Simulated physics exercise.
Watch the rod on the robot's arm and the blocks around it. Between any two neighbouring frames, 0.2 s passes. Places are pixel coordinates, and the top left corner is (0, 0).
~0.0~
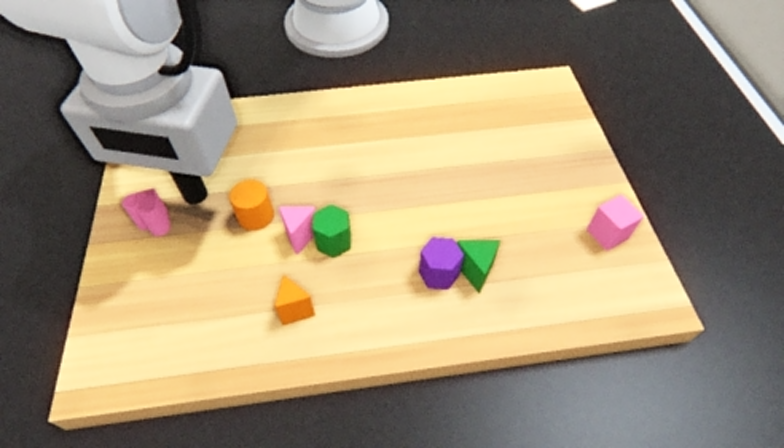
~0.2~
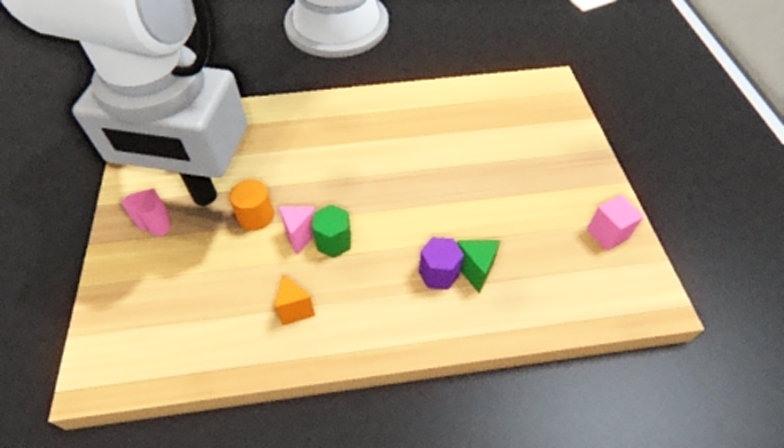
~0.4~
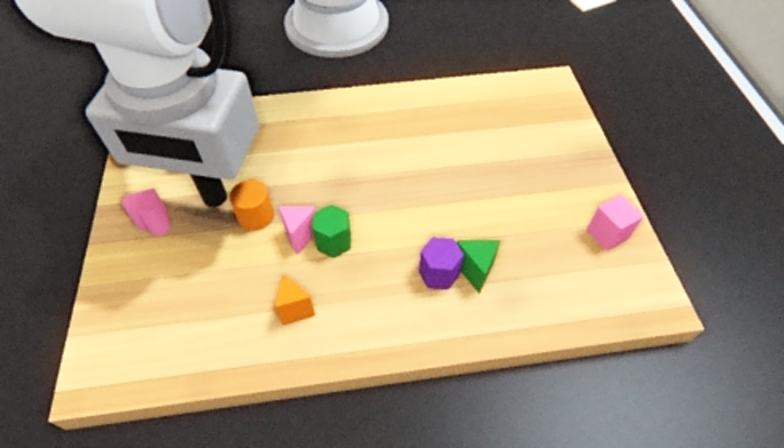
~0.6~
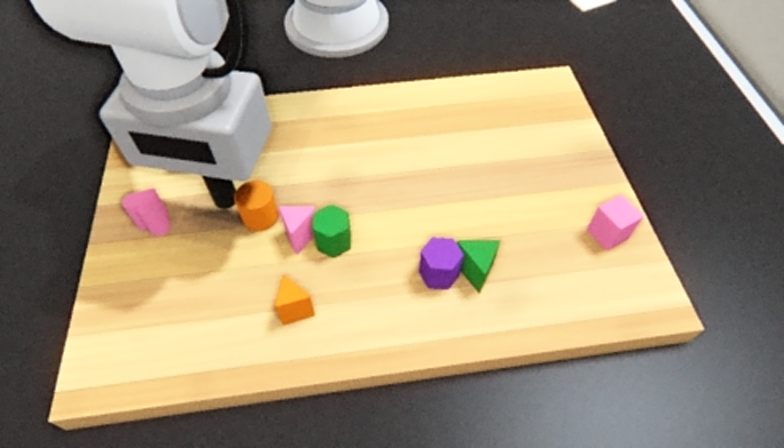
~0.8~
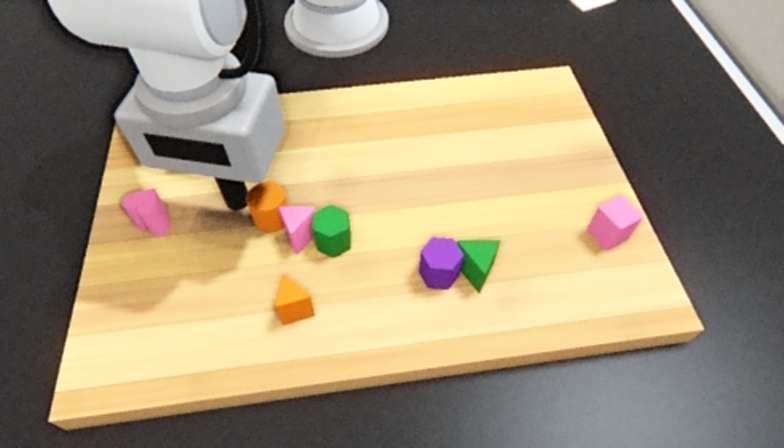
The footage shows a robot arm moving its dark rod slowly rightward over a wooden board of coloured blocks, then nudging the orange round block slightly right, close to a pink triangle, while the other blocks stay still.
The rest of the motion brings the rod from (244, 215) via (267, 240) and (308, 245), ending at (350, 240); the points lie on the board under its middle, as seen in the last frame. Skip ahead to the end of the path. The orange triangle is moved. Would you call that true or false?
That is false.
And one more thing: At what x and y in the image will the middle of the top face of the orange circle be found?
The centre of its top will be at (310, 196).
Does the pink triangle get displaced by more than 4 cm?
I'd say yes.
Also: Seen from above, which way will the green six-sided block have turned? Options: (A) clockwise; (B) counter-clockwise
A
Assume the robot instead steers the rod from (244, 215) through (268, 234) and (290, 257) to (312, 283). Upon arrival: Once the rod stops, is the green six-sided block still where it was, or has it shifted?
By the last moment, the green six-sided block will have left its place.
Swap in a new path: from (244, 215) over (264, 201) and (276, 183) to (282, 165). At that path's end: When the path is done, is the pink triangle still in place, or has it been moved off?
It keeps its spot.
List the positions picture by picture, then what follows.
In the first picture, lower end of the rod (196, 195), tops of blocks, orange circle (248, 193), orange triangle (290, 292), pink triangle (295, 215), green six-sided block (331, 220).
In the second picture, rod (205, 197), blocks as before.
In the third picture, rod (215, 198), blocks as before.
In the fourth picture, rod (226, 200), orange circle (253, 194).
In the fifth picture, rod (238, 201), orange circle (265, 195), orange triangle (290, 292), pink triangle (295, 215), green six-sided block (331, 220).
The first path, step by step. One third of the way, rod (263, 228); orange circle (289, 203); pink triangle (322, 209), turned 15° clockwise; green six-sided block (348, 223), turned 35° clockwise.
Two thirds of the way, rod (305, 232); orange circle (309, 197); pink triangle (340, 200), turned 40° clockwise; green six-sided block (349, 223), turned 35° clockwise.
At the end, rod (349, 228); orange circle (310, 196); orange triangle not moved; pink triangle (354, 191); green six-sided block (380, 224), turned 50° clockwise.
